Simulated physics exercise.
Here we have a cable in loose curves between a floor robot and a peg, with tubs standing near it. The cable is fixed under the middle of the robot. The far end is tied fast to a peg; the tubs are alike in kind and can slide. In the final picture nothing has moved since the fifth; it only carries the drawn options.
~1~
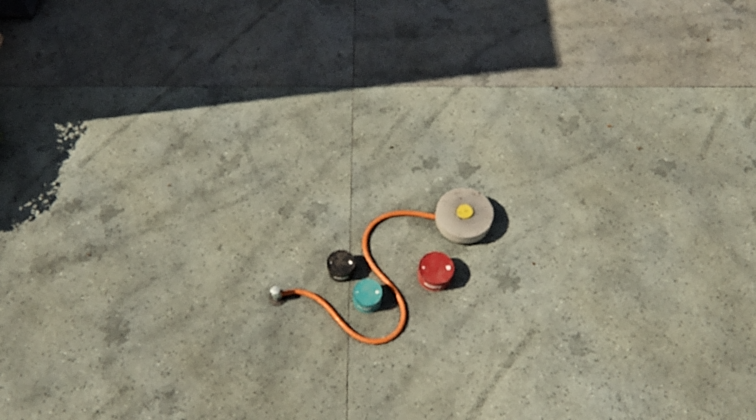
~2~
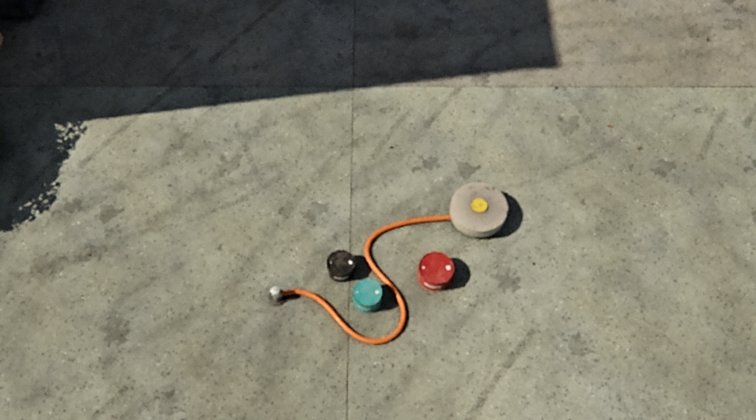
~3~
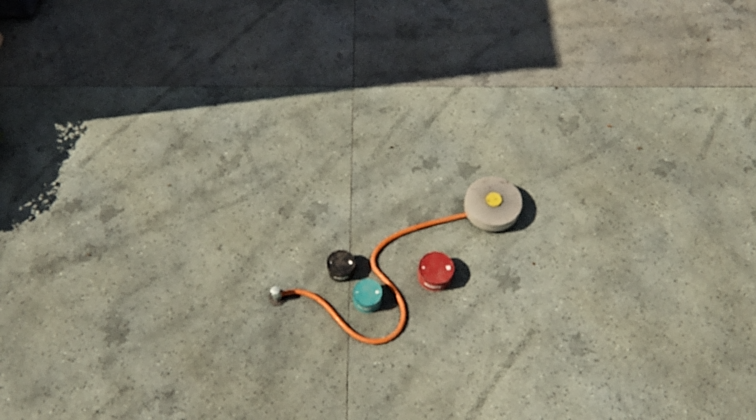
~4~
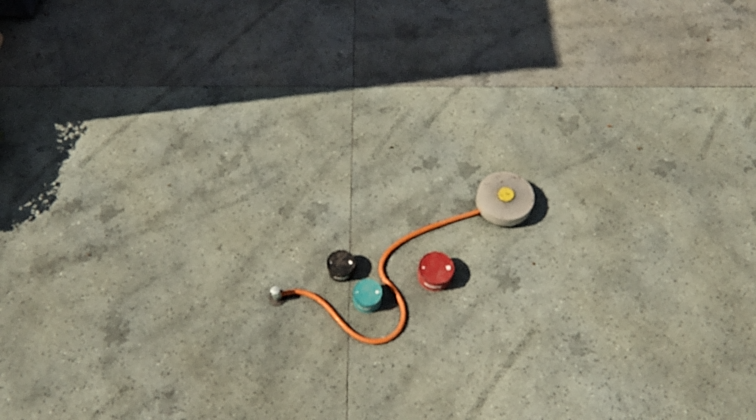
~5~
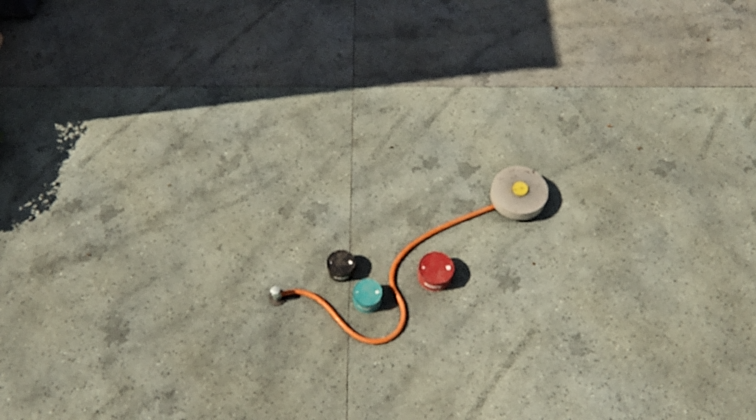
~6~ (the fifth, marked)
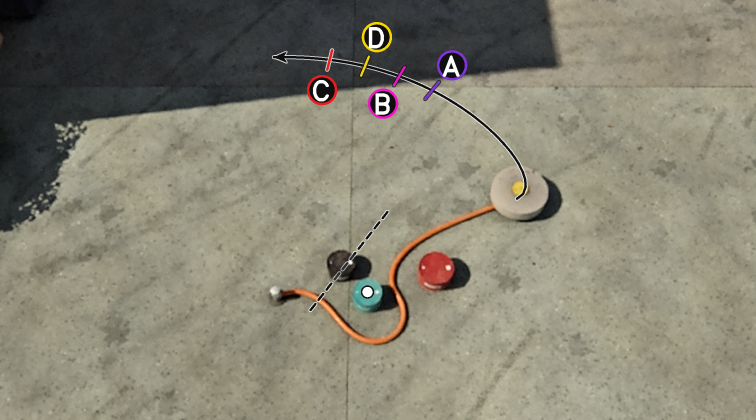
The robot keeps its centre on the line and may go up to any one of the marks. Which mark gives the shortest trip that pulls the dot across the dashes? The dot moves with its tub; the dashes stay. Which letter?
At C, and not before.
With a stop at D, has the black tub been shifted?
Yes.
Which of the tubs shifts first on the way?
Turquoise.
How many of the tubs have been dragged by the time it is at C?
Two.
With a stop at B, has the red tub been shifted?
No.
On the marked copy, A at (432, 90); B at (399, 76); C at (330, 60); D at (365, 66); the dashed line at (349, 260); the route from (517, 199) via (428, 89) to (274, 57); the white dot at (367, 292).
With C. Early on, robot (486, 120); turquoise tub (368, 296).
Further on, robot (407, 73); black tub (337, 262); turquoise tub (359, 278).
At the end, robot (329, 54); black tub (320, 250); turquoise tub (345, 260); the dot on the turquoise tub is over the dashed line.
As for the rest, A leaves the dotted tub short, at (362, 285); B leaves the dotted tub short, at (357, 276); D leaves the dotted tub short, at (352, 267).
